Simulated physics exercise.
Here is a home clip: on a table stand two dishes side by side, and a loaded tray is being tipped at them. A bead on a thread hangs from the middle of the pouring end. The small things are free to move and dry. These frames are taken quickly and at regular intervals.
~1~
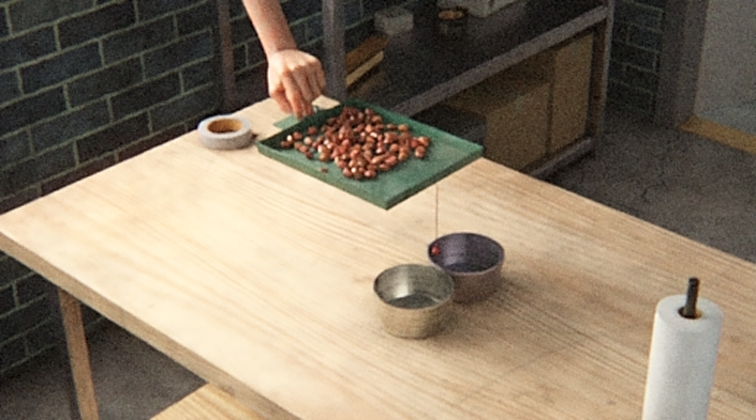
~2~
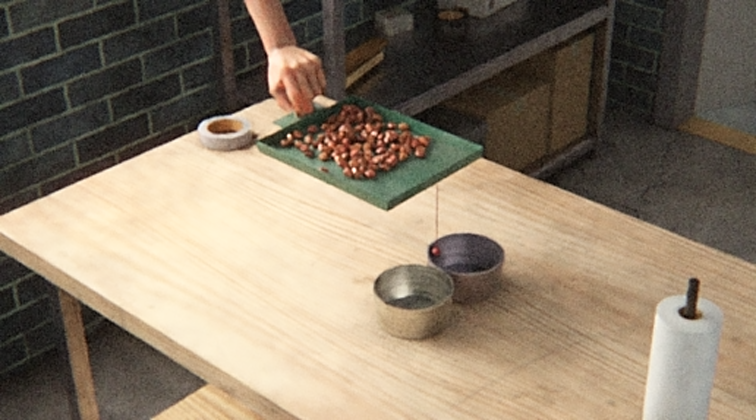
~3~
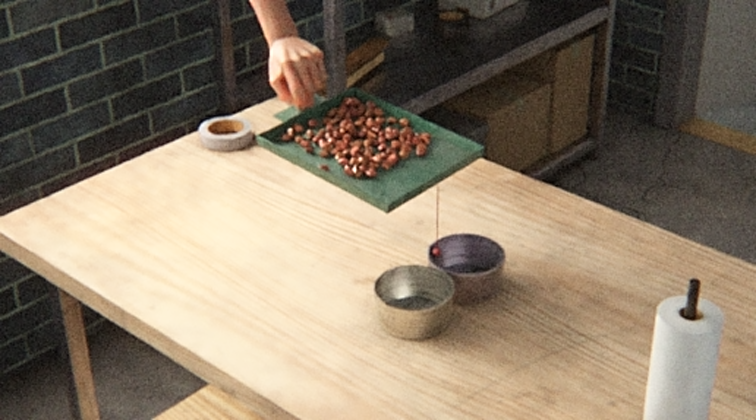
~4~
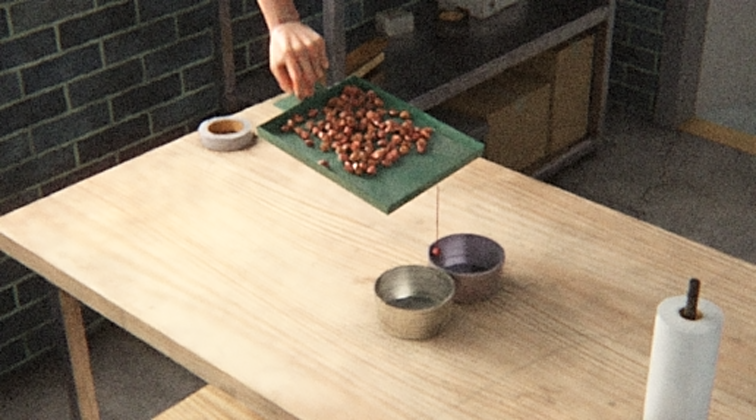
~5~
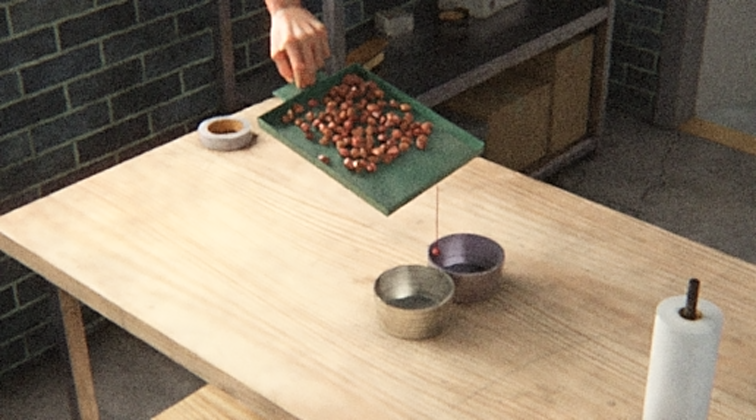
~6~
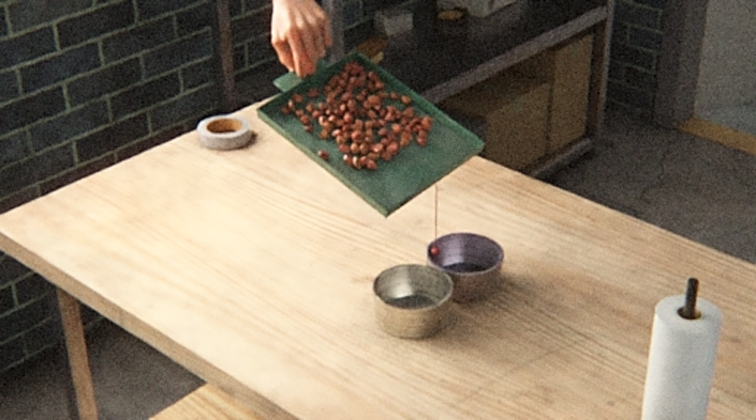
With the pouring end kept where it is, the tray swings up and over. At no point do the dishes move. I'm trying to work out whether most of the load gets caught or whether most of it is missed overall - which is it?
The bulk is caught.
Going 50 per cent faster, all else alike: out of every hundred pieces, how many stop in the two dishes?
That works out at some 60 per cent.
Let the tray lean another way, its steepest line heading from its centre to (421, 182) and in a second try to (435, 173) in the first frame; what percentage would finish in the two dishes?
Around 70 per cent first, around 60 per cent next.
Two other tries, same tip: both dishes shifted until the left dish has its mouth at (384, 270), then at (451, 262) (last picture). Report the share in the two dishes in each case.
Some 10 percent in the first case, 20 percent in the second.
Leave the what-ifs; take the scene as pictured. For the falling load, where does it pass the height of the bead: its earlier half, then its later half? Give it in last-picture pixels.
Around (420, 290) and then (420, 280).
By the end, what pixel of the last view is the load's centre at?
Centre at rest, last view: Approx. (416, 317).
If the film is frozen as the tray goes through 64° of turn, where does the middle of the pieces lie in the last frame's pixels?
The load's middle is around (408, 195).
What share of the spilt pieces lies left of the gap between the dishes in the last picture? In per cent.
Close to 40 per cent.
Soon after the last picture, tray tipped steeply; most on the tray; a stray few in the left dish; a stray few outside both; about a quarter in the air.
A little later, tray tipped past a quarter turn; about a quarter on the tray; about a third in the left dish; a stray few in the right dish; about a quarter outside both; a small part in the air.
Later still, tray tipped past a quarter turn; about two thirds in the left dish; a stray few in the right dish; about a quarter outside both.
At rest, tray tipped past a quarter turn; about two thirds in the left dish; a stray few in the right dish; about a quarter outside both.
